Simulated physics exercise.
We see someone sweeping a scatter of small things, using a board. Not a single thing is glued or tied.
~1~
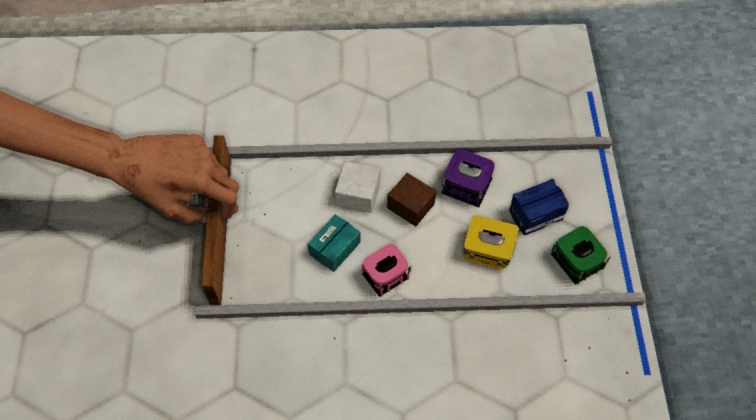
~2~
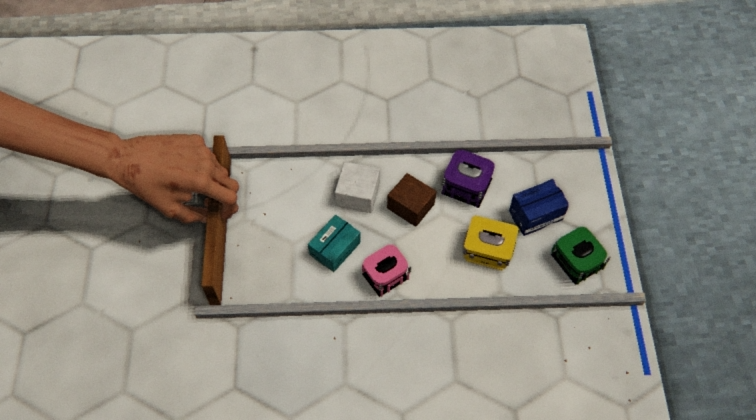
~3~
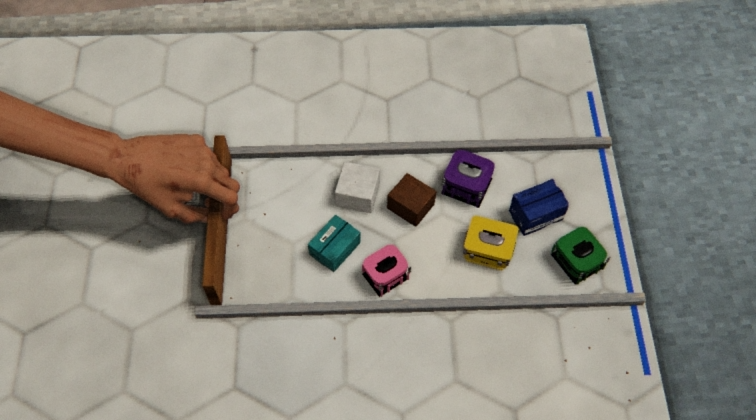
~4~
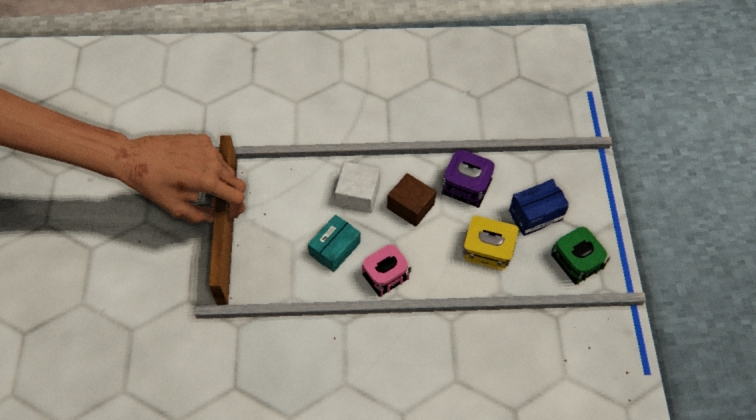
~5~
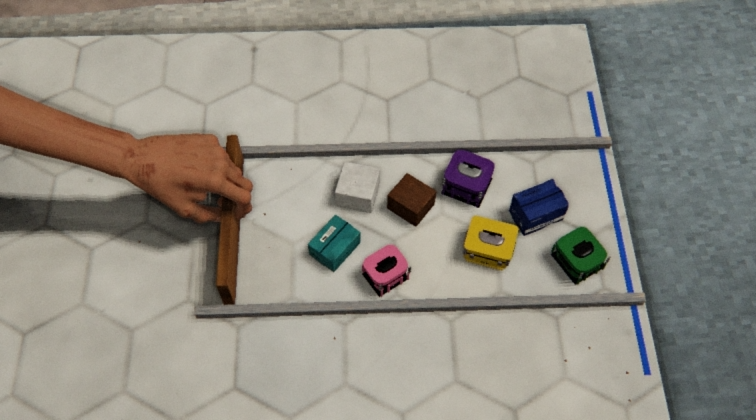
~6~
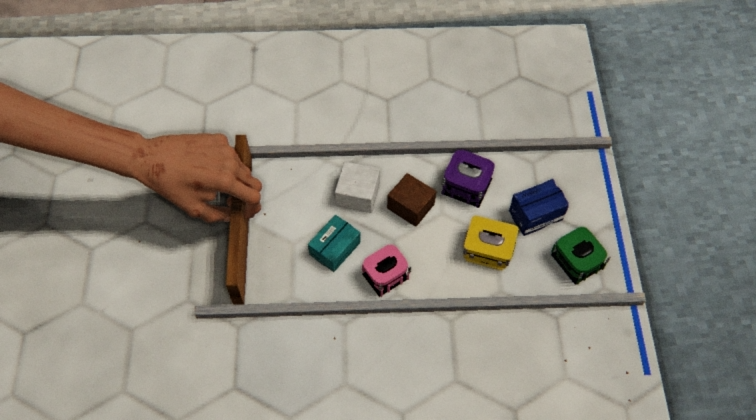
The video shows a hand holding a wooden board upright between two gray rails, with eight small colored blocks and cases scattered to its right before a blue line. The hand slides the board slightly rightward, while the objects stay still.
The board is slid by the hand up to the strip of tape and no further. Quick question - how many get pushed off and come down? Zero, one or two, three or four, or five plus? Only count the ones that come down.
Off the edge will go five or more.
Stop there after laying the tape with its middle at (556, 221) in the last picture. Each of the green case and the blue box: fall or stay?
Green case gone, blue box gone.
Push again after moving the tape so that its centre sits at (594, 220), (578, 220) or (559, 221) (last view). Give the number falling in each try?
Going through them in order, you'd see 5, 4 and 2.
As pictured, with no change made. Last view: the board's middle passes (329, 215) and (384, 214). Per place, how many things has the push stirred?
So far 1, and 4 at the second.
Soon after, none off yet; green case at rest near (580, 255); blue box at rest near (539, 207); yellow case at rest near (490, 244).
By the end, the number that fall off is five or more; fallen, turquoise box, white block, pink case, brown block, purple case, yellow case, blue box and green case.
